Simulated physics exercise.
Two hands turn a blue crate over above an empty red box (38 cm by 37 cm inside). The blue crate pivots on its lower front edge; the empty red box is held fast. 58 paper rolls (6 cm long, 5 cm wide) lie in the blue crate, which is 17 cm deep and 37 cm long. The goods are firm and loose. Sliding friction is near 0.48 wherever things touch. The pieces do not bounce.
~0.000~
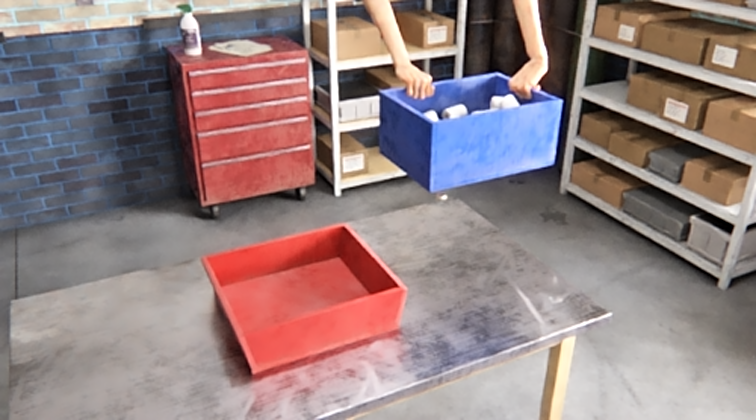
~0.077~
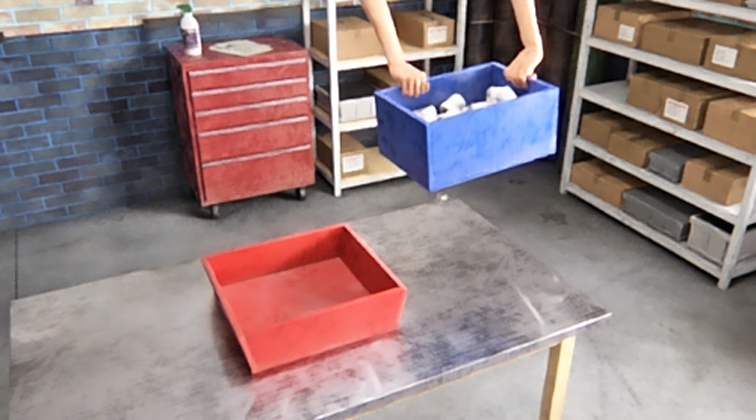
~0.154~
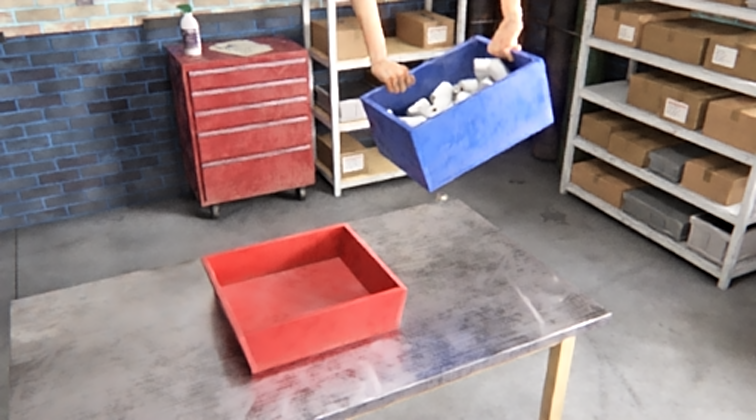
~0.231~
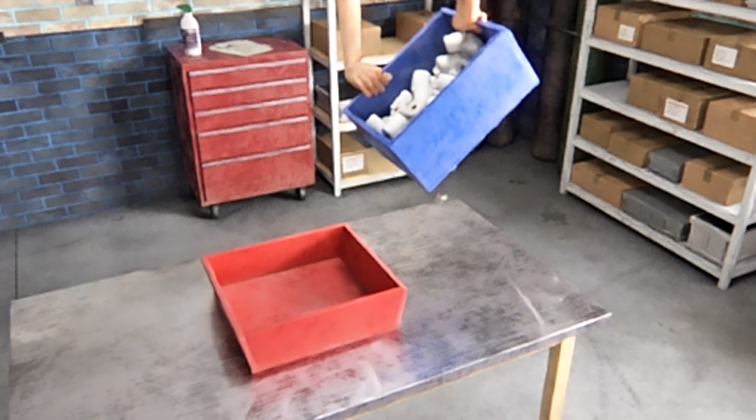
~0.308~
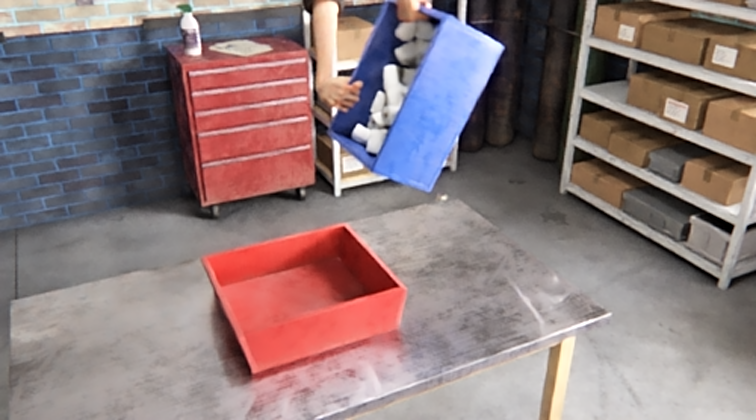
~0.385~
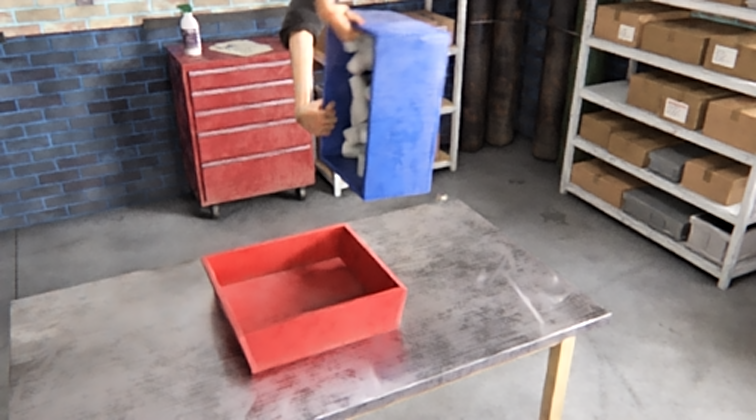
Two hands tilt a blue crate of white rolls onto its side above a red box.
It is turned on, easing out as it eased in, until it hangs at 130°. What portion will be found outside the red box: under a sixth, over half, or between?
In the end between a sixth and a half of them are outside the red box.
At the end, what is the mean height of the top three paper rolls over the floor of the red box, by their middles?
About 7 cm.
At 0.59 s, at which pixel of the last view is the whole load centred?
Near (304, 197).
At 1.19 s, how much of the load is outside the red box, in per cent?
Some 30 per cent by then.
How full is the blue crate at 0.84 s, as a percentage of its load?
Roughly 0 per cent is still inside.
After 0.59 s, tilt 128°; 21 still in the blue crate and 37 in the air.
After 0.84 s, tilt 130°; 1 still in the blue crate, 38 in the red box, 14 outside the red box and 5 in the air.
After 1.19 s, tilt 130°; 42 in the red box and 16 outside the red box.
Final count (at 1.64 s), 42 in the red box and 16 outside the red box. Asked share, 16 of 58, 28 per cent.
